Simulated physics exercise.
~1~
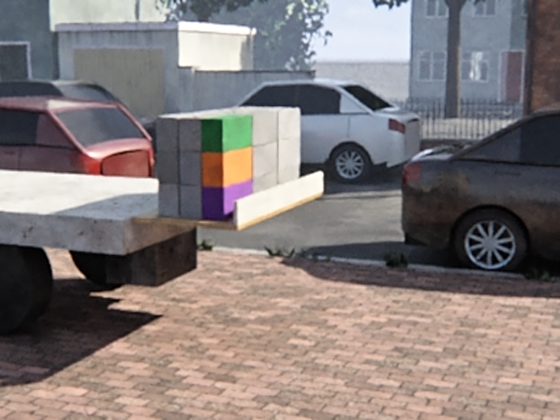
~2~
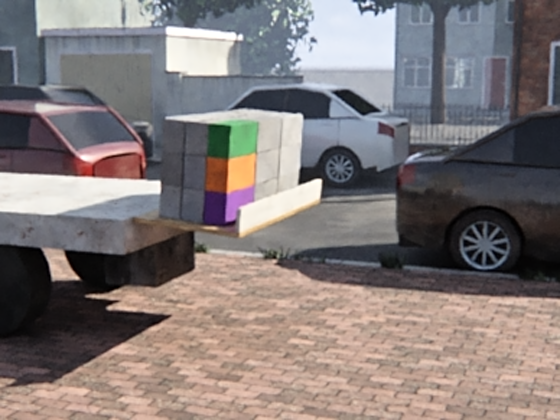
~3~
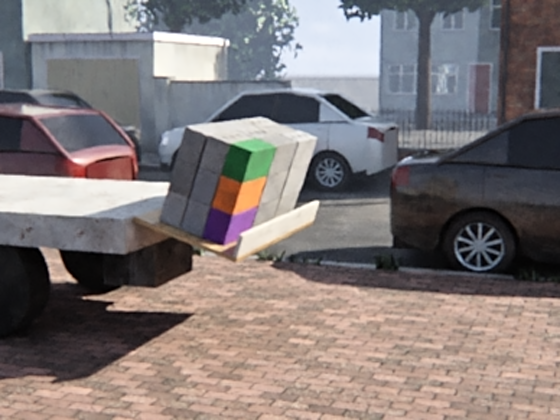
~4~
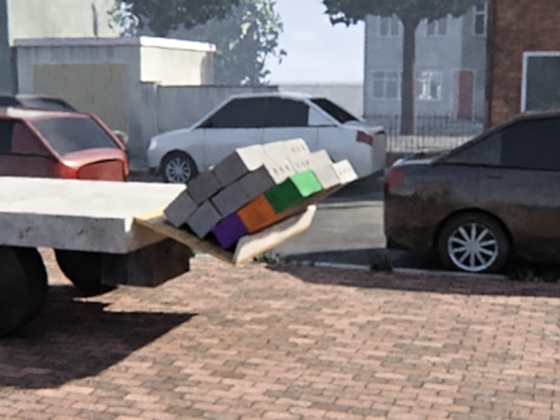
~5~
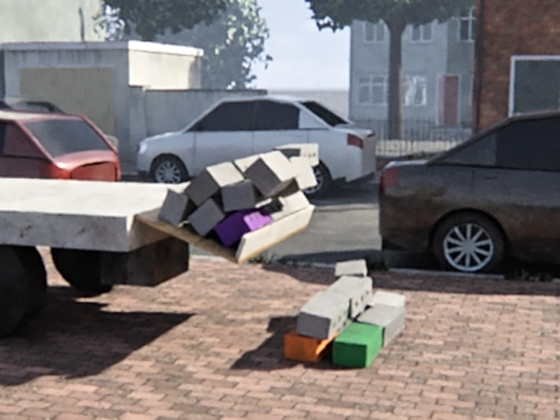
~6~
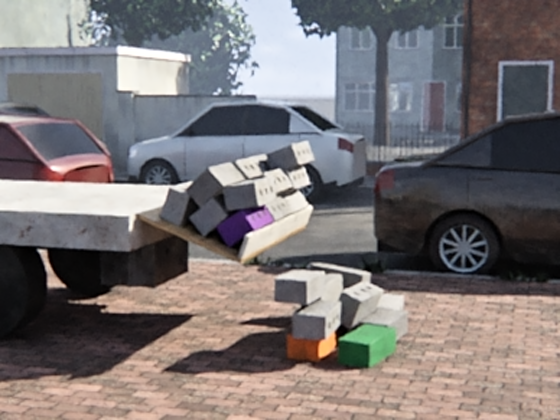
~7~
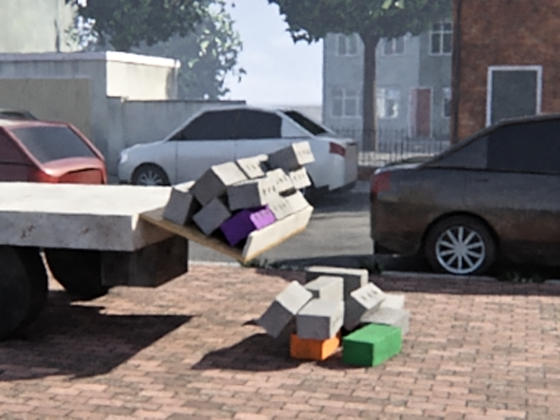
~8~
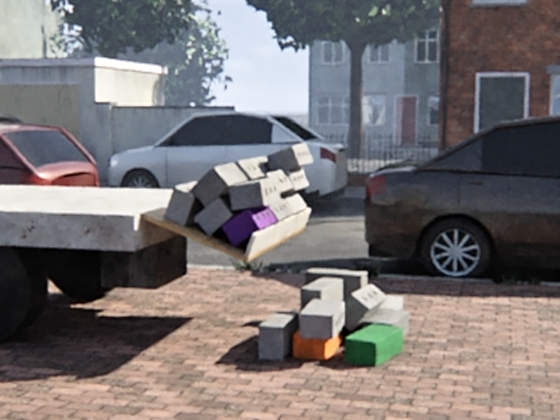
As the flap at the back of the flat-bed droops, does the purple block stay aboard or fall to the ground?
The purple block stays aboard, leaning on the tilted flap among the other blocks still up there.
